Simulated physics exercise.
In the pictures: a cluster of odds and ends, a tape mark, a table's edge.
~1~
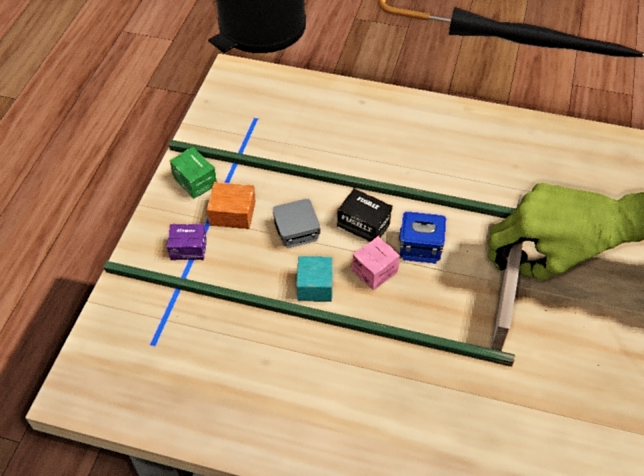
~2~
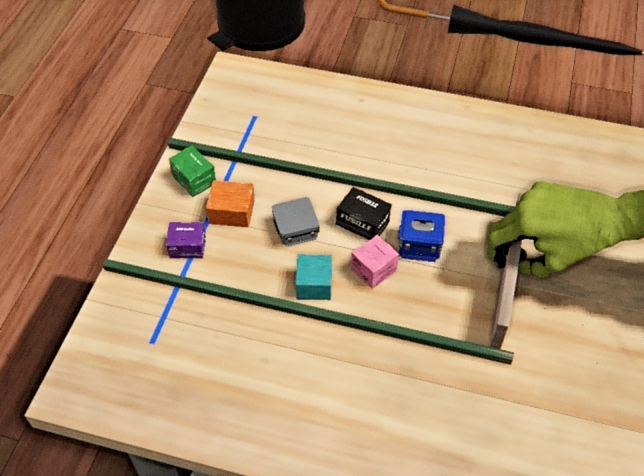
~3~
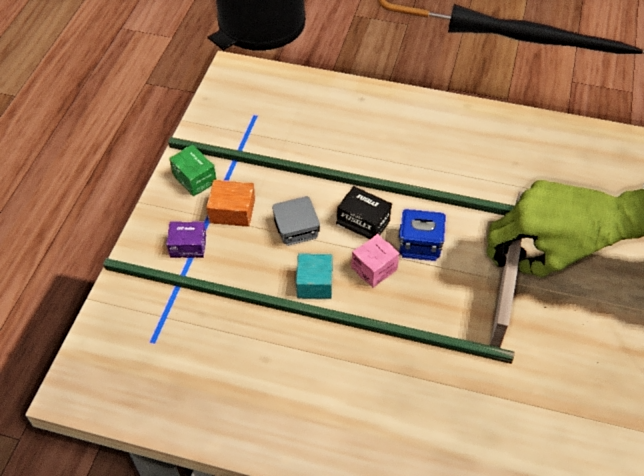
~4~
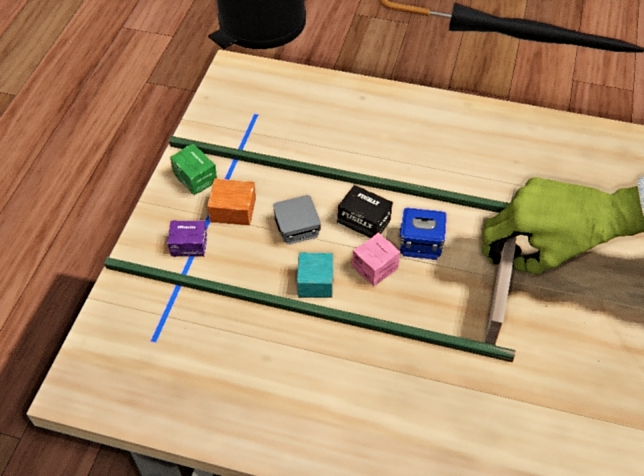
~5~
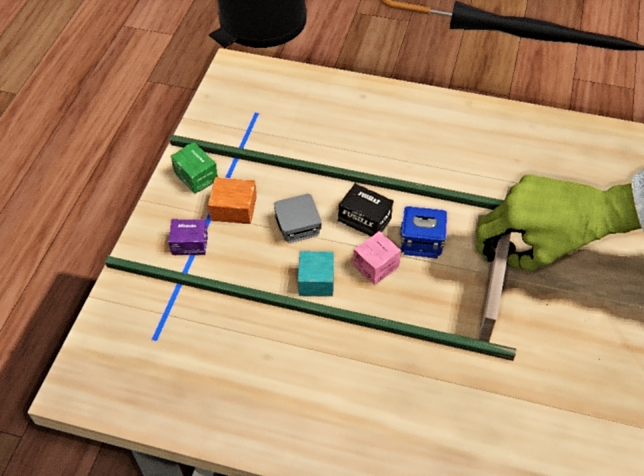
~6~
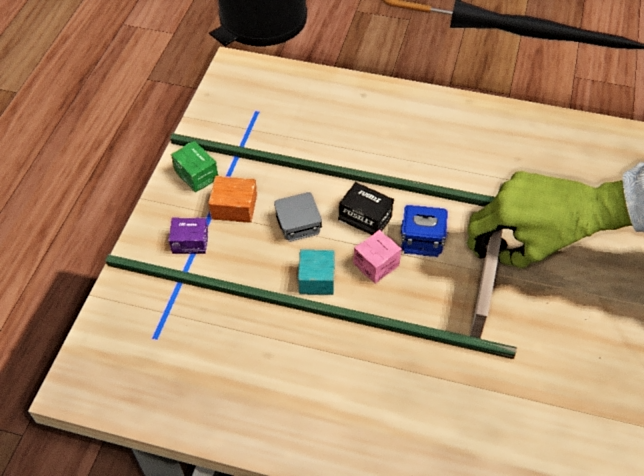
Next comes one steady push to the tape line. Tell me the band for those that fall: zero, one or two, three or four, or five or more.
After that push only one or two come off the table.
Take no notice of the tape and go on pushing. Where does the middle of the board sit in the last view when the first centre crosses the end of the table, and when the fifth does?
First roughly (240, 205), later roughly (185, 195).
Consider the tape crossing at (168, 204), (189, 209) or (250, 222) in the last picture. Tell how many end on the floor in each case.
Try by try, 5, 4 and 0.
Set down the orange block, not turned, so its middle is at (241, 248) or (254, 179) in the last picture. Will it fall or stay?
Well, place by place the object keeps its place and then does not stay.
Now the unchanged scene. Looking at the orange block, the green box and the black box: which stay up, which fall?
Orange block: Falls off; green box: Falls off; black box: Stays.
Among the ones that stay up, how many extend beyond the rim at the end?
Overhanging ones - 2.
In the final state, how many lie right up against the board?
That makes 3.
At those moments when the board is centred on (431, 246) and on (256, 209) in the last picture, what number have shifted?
Tally: 1; 8.
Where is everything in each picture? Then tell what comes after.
The first frame shows green box (194, 173); purple box (187, 242); orange block (232, 206); board (511, 271); tape (210, 220).
The second frame shows purple box (186, 241); board (510, 269).
The third frame shows orange block (231, 203); turquoise block (315, 276).
The fourth frame shows green box (194, 169); pink box (376, 260).
The fifth frame shows purple box (189, 237); blue case (423, 232).
The sixth frame shows green box (195, 167); purple box (189, 236); orange block (233, 199); board (491, 259); tape (211, 213).
Soon after, none off yet; green box at rest near (195, 167); purple box at rest near (189, 236); orange block at rest near (233, 199).
After that, none off yet; green box moving near (190, 162); purple box at rest near (189, 236); orange block displaced about its own width near (205, 193).
In the end, the number that fall off is one or two; gone, orange block and green box.
